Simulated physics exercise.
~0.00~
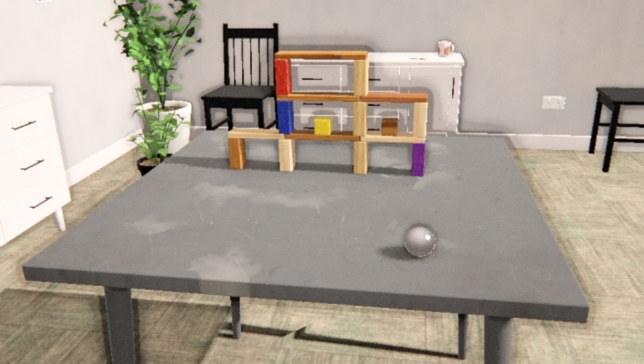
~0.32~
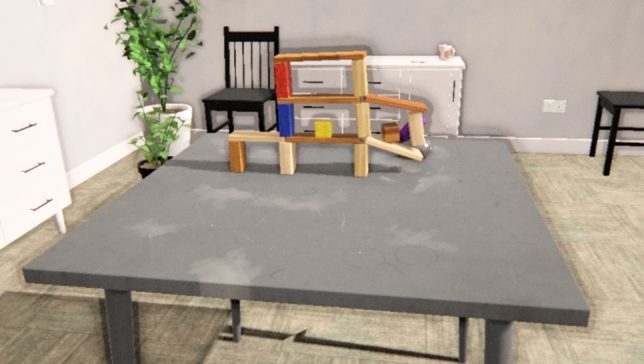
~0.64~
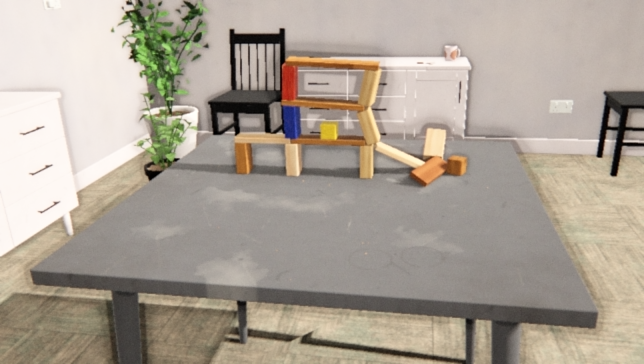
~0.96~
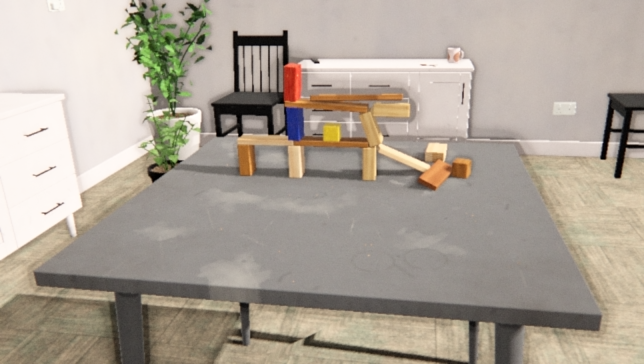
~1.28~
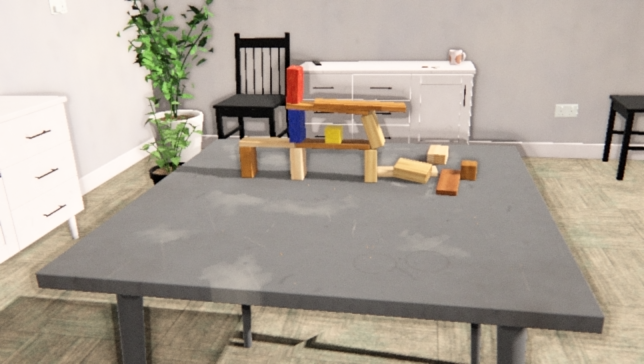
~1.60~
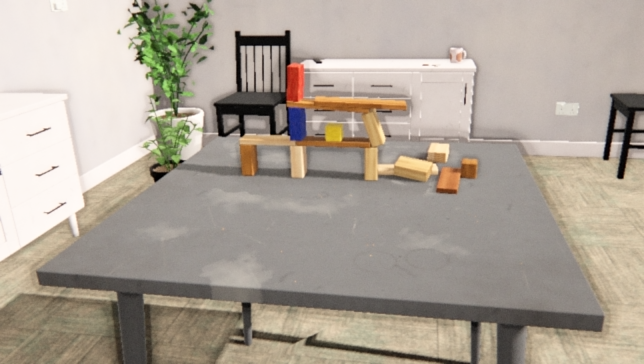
A steel ball rolls into a block building, toppling its right side while the yellow block stays up.
